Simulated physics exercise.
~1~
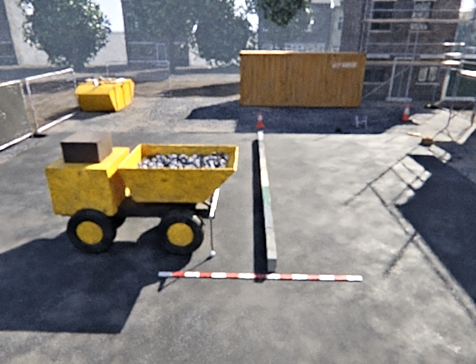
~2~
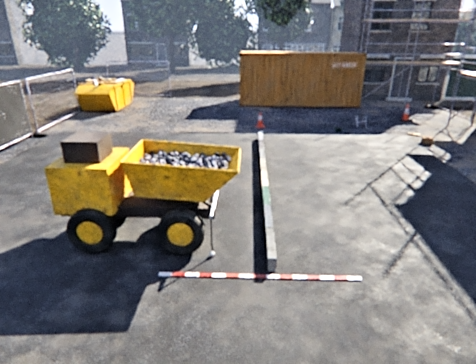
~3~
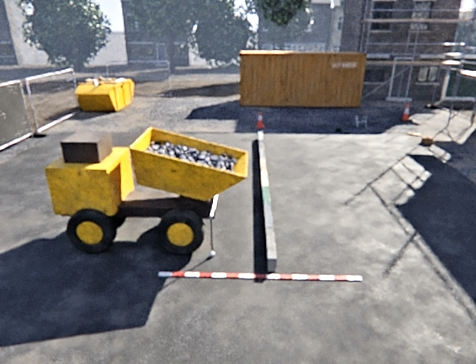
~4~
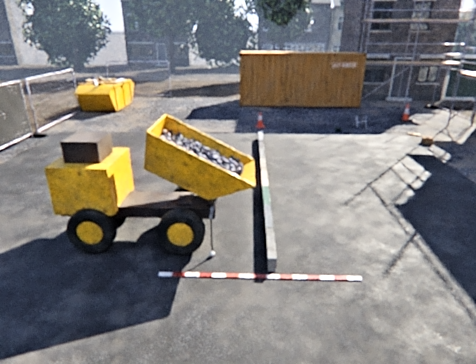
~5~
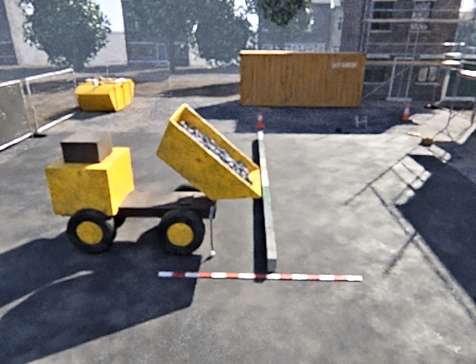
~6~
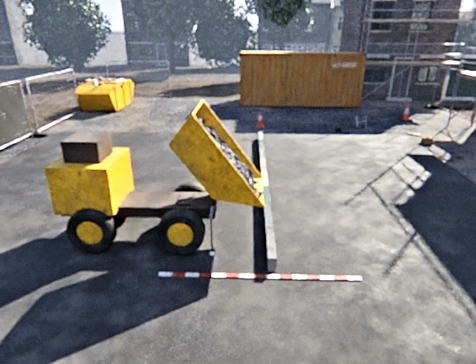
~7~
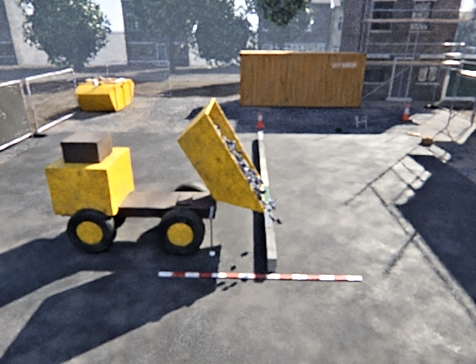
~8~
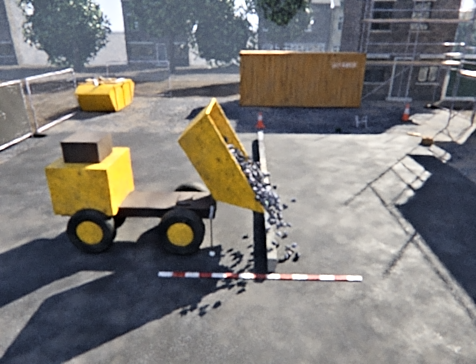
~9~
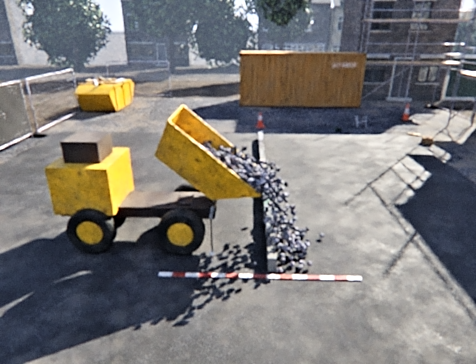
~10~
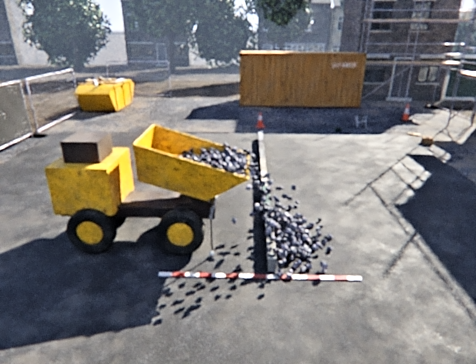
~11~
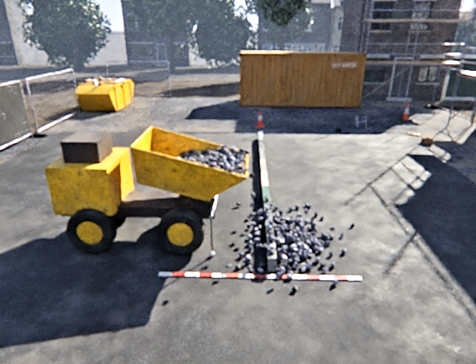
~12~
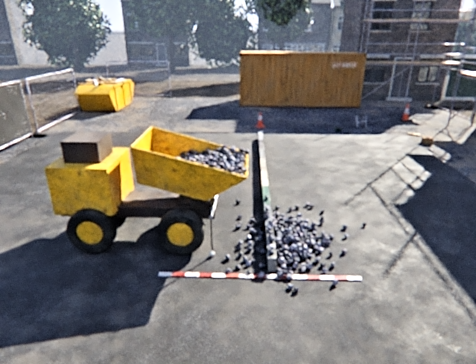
A yellow dumper tips grey stones over a low kerb, then lowers its half-emptied skip.
